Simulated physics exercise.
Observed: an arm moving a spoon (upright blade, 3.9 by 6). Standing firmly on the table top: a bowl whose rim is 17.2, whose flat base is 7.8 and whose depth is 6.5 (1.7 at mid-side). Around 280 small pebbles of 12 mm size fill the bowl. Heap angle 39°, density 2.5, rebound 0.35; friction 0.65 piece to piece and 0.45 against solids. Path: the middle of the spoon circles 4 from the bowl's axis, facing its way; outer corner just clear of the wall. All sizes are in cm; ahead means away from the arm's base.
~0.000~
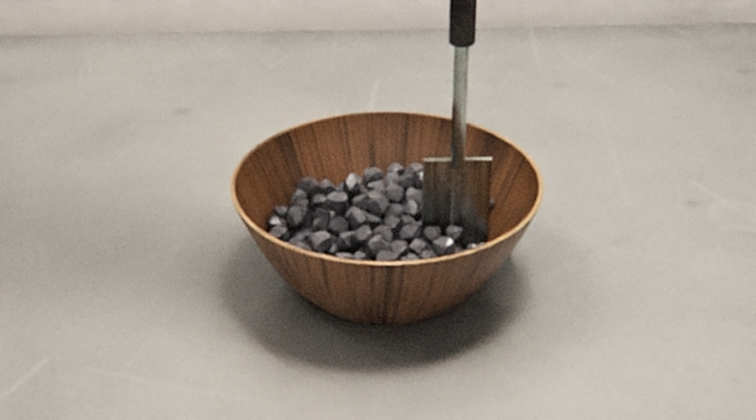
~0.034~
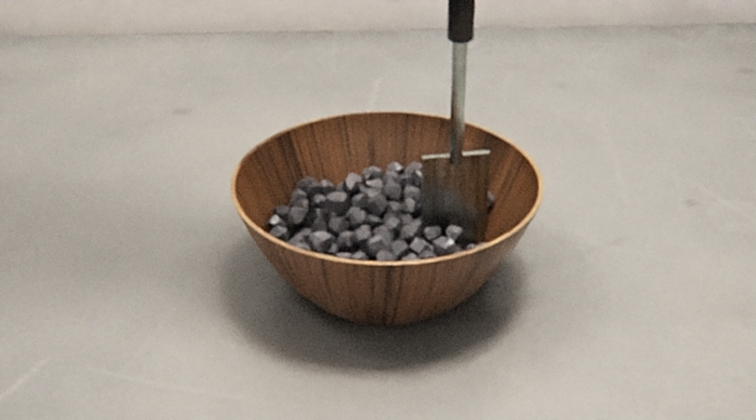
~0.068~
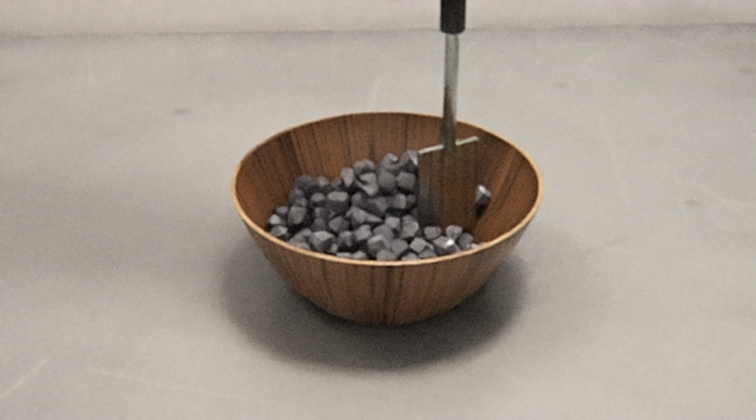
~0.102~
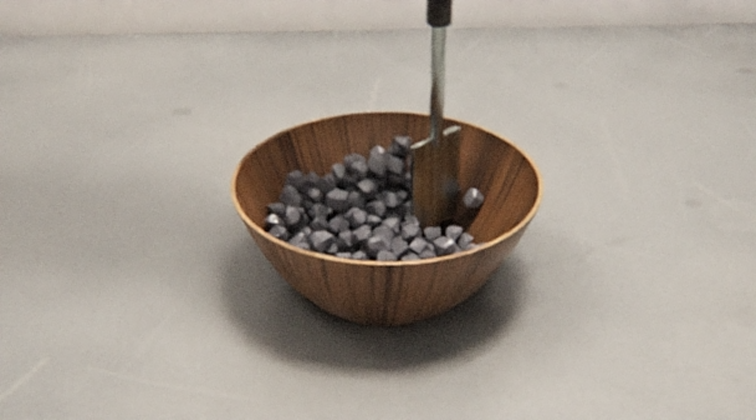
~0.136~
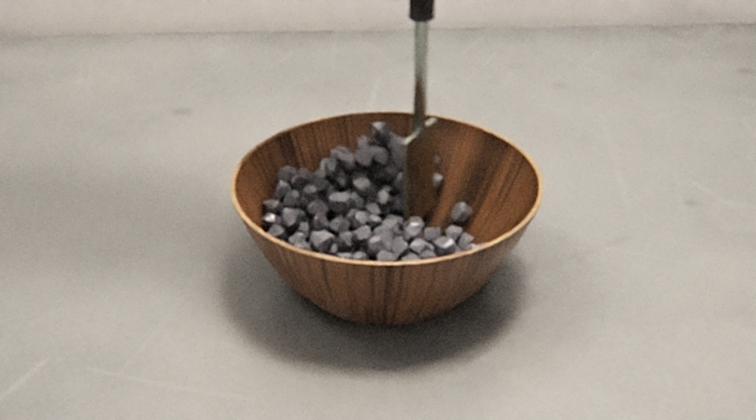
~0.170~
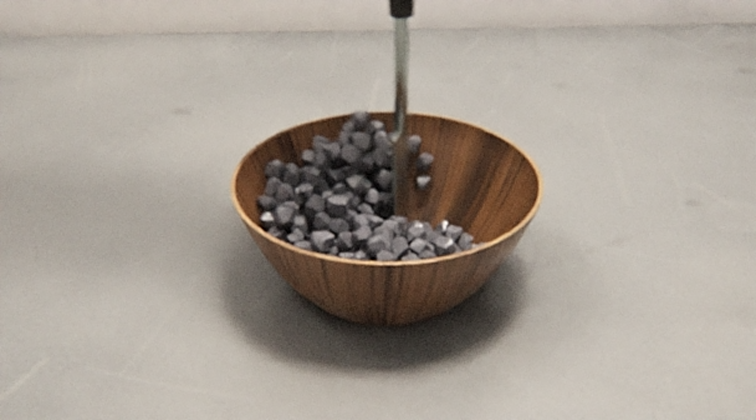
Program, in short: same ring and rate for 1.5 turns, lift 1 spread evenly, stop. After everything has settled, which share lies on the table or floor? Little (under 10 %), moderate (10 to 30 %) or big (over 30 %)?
Moderate.
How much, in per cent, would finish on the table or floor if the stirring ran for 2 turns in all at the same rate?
20 %.
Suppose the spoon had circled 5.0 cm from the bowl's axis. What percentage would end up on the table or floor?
It would be close to 10 per cent then.
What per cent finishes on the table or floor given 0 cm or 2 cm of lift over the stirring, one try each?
Near 20 in a hundred, then near 15 in a hundred.
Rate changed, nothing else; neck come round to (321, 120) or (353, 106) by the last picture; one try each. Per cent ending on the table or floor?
Some 45 and 30 %.
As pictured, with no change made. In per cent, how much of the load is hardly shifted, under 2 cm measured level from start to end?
That comes to some 10 per cent.
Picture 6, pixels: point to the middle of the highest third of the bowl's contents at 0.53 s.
(434, 240), roughly.
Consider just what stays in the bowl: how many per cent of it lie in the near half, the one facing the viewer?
I'd put it at roughly 60 per cent.
By 0.53 s, 257° round, highest piece 9 above the table; 260 in the bowl, 13 on the table or floor, 5 in flight or on the tool.
By 0.89 s, 79° round, highest piece 9 above the table; 238 in the bowl, 34 on the table or floor, 6 in flight or on the tool.
By 1.27 s, 180° round, highest piece 7 above the table; 227 in the bowl, 50 on the table or floor, 1 in flight or on the tool.
By 1.97 s, 180° round, highest piece 7 above the table; 227 in the bowl, 51 on the table or floor.
Final count, 227 in the bowl, 51 on the table or floor. That is 18 % on the table or floor.
